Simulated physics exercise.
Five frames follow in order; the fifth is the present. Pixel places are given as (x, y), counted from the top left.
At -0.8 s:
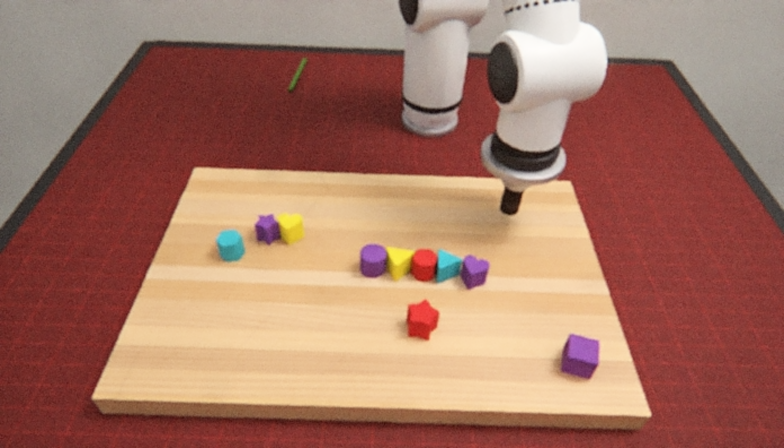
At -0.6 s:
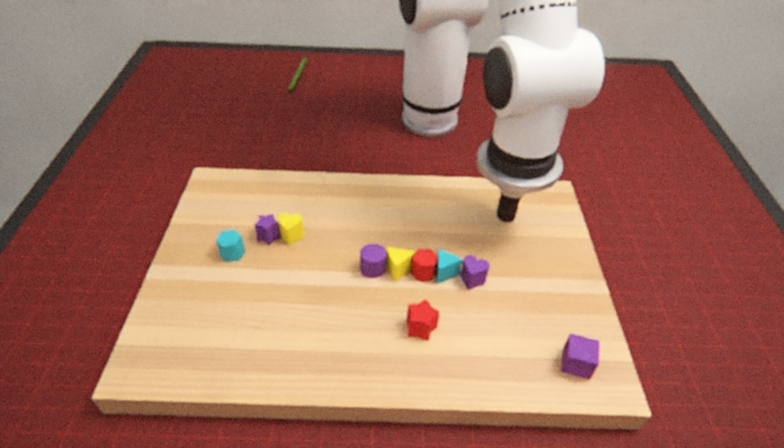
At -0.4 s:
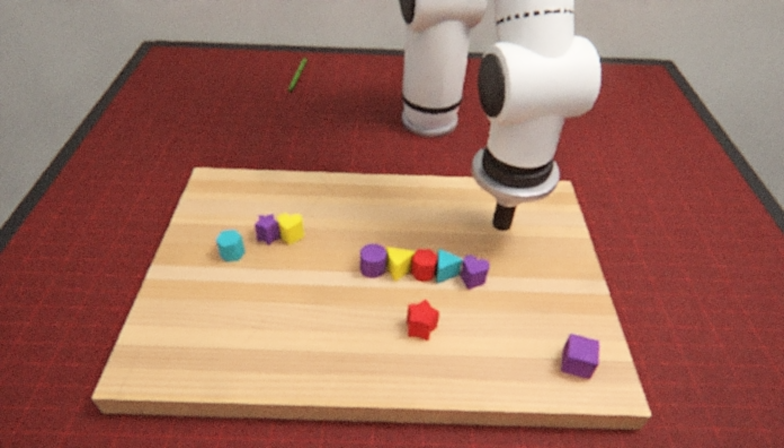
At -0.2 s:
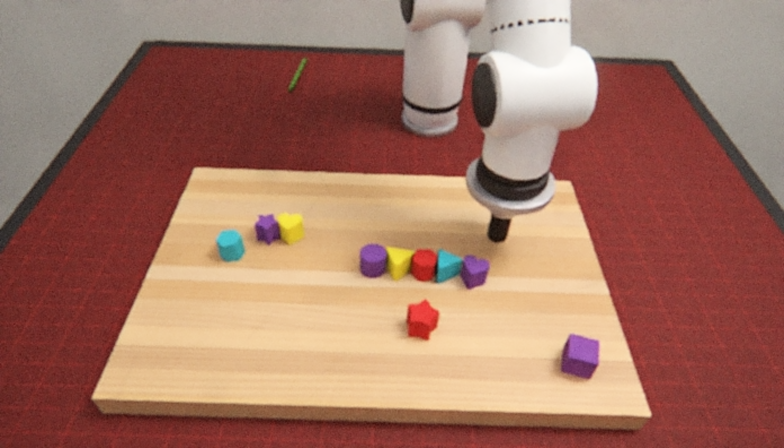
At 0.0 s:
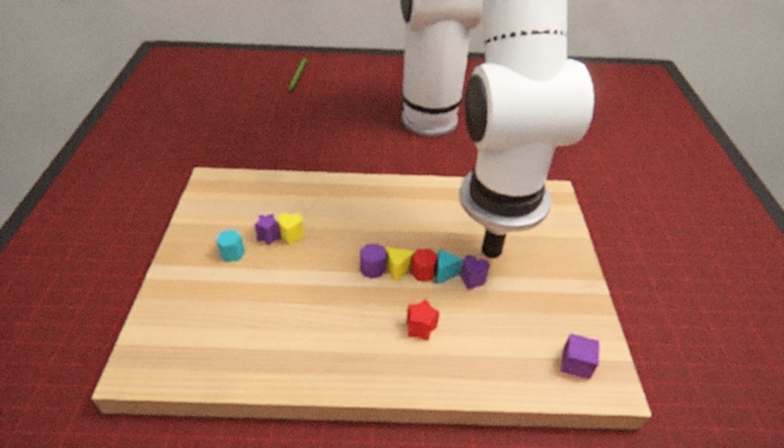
On a wooden board on a red table, a white robot arm moved its dark tip a short way down and slightly left, nearer a purple heart block, while the colourful blocks stayed still.
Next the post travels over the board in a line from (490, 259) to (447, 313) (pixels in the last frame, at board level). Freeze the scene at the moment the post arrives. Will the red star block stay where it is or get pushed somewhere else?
It is shifted.
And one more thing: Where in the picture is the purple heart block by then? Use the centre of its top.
Pixel (442, 312).
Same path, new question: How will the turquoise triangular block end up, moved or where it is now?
That block stands still.
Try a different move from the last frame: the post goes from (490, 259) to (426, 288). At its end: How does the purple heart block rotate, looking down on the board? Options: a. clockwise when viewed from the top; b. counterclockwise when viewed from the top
My answer is option b.
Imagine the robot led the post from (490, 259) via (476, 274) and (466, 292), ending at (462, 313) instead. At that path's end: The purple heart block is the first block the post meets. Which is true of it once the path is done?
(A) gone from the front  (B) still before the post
Correct choice: B.
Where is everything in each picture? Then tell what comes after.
In the first picture, lower end of the post at (509, 210), tops of blocks, red star block at (423, 312), turquoise triangular block at (447, 258), purple heart block at (476, 264).
In the second picture, post at (506, 216), blocks as before.
In the third picture, post at (502, 225), blocks as before.
In the fourth picture, post at (497, 237), blocks as before.
In the fifth picture, post at (491, 252), red star block at (423, 312), turquoise triangular block at (447, 258), purple heart block at (476, 264).
On the path given first. One third of the way, post at (478, 268); purple heart block at (470, 272).
Two thirds of the way, post at (463, 286); purple heart block at (455, 291).
At the end, post at (448, 305); red star block at (417, 317), turned 25° clockwise; turquoise triangular block not moved; purple heart block at (442, 312).
